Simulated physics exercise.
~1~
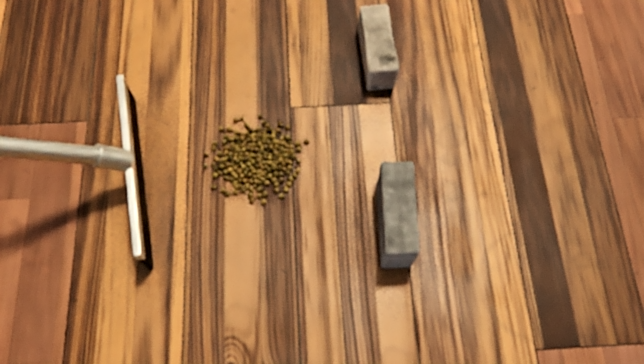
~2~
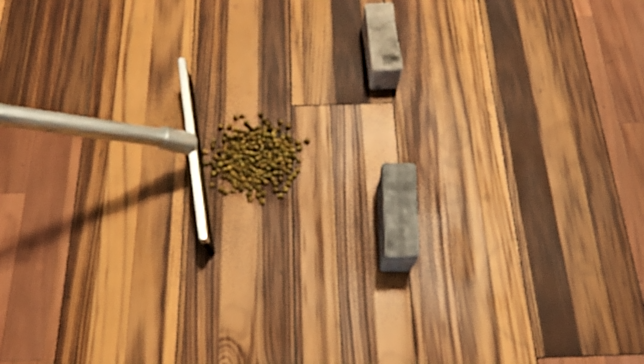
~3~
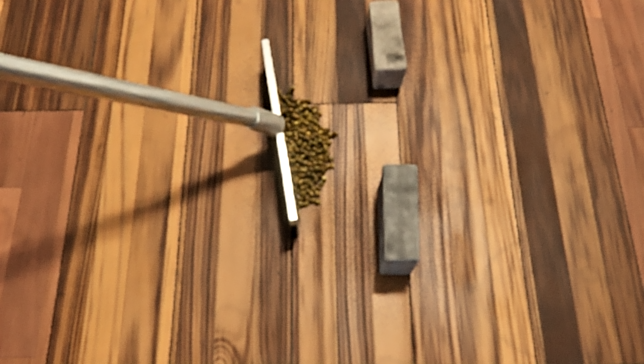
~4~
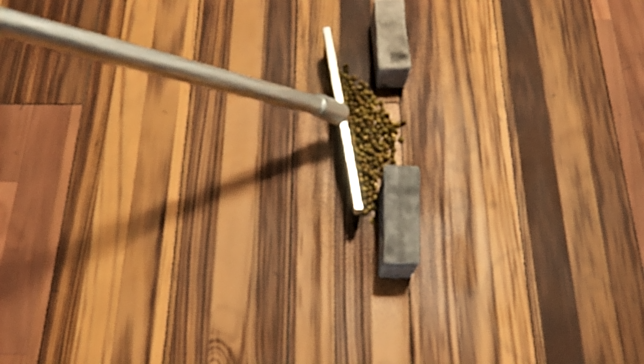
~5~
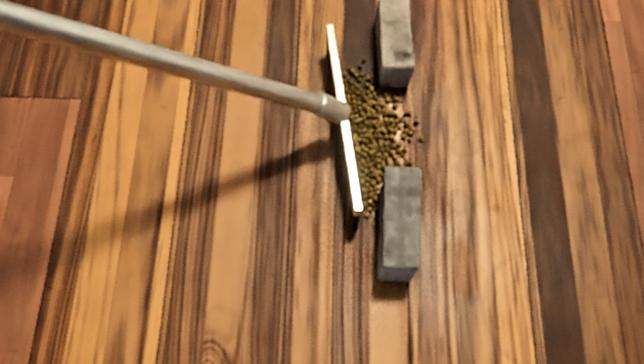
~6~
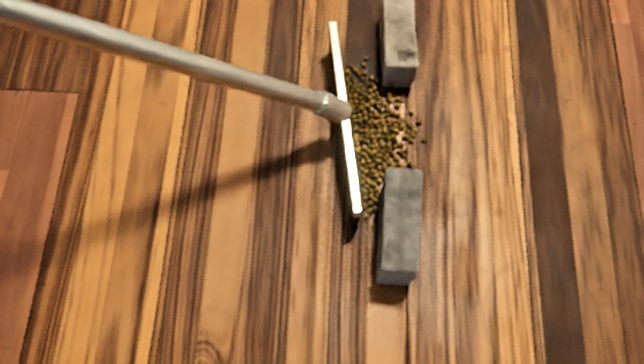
On a striped wooden floor, a squeegee pushes lentils right against two gray blocks, some entering the gap.
